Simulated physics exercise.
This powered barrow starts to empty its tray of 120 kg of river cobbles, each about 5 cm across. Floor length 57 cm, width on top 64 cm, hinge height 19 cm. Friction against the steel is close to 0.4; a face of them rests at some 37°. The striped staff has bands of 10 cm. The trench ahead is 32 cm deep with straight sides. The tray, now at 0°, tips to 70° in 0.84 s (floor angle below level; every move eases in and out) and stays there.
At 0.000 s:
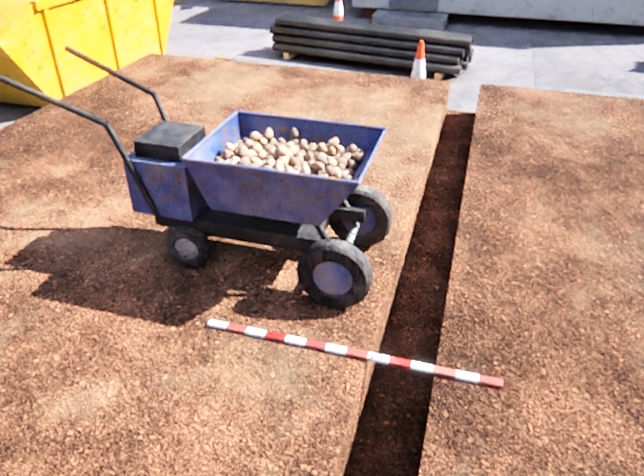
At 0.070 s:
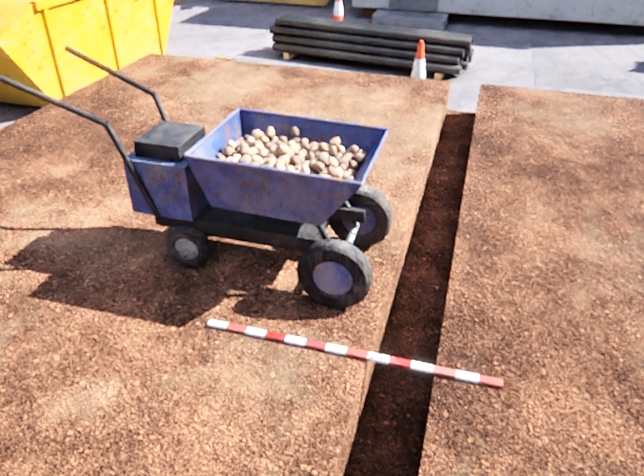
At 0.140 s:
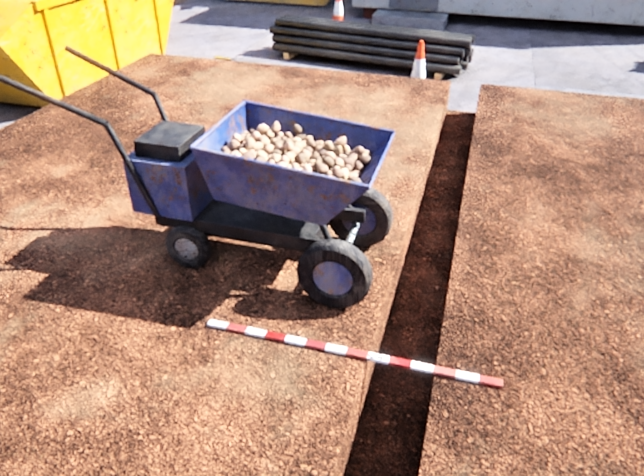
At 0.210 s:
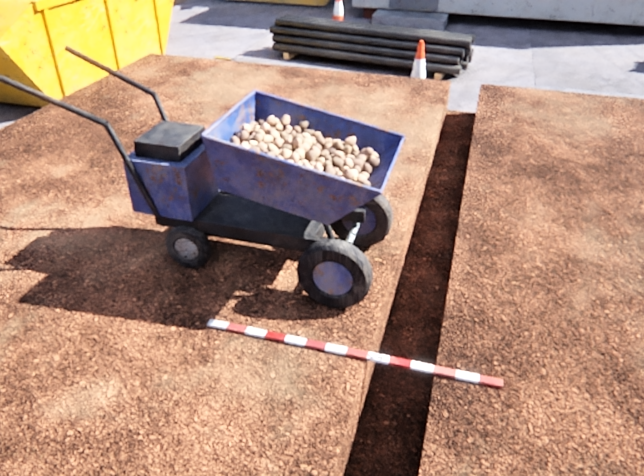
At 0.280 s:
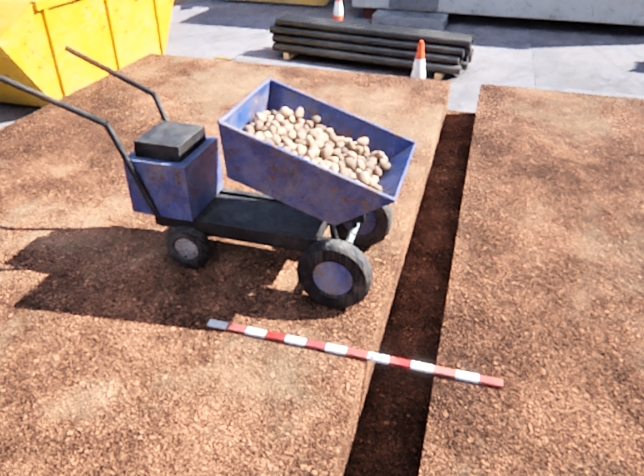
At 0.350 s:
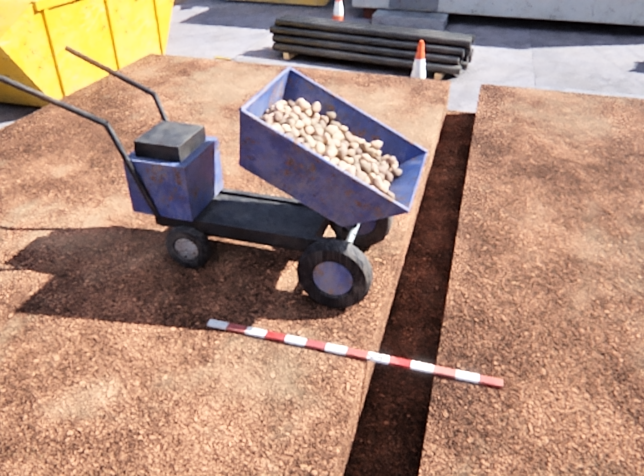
On an outdoor yard of reddish-brown gravelly ground, seen from above at an angle, a narrow straight-sided trench runs up the right side. A blue barrow with black wheels and handles holds pale rounded stones, with a red-and-white staff in front and a yellow container, dark pipes and orange cones behind. The tray tilts steadily down toward the right, rising at its left end and carrying the stones, while the wheels and camera stay still.
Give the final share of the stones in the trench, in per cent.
Some 12 per cent of it.
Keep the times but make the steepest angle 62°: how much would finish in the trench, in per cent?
In that case some 10 per cent.
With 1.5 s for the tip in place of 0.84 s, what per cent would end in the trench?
In that case some 20 per cent.
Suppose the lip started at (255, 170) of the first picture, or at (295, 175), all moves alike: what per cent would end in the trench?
About 85 and 70 per cent.
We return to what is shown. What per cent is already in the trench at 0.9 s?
Some 0 per cent.
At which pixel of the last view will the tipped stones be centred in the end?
Near (507, 296).
After 0.6 s the floor is at 59°; 100 % in the tray; the foremost stones are at (434, 230).
After 0.9 s the floor is at 70°; 72 % in the tray, 28 % past the trench; the foremost stones are at (524, 313).
After 1.3 s the floor is at 70°; 27 % in the tray, 73 % past the trench; the foremost stones are past the picture's edge.
After 3.2 s the floor is at 70°; 0 % in the tray, 12 % in the trench, 88 % past the trench; the foremost stones are past the picture's edge.
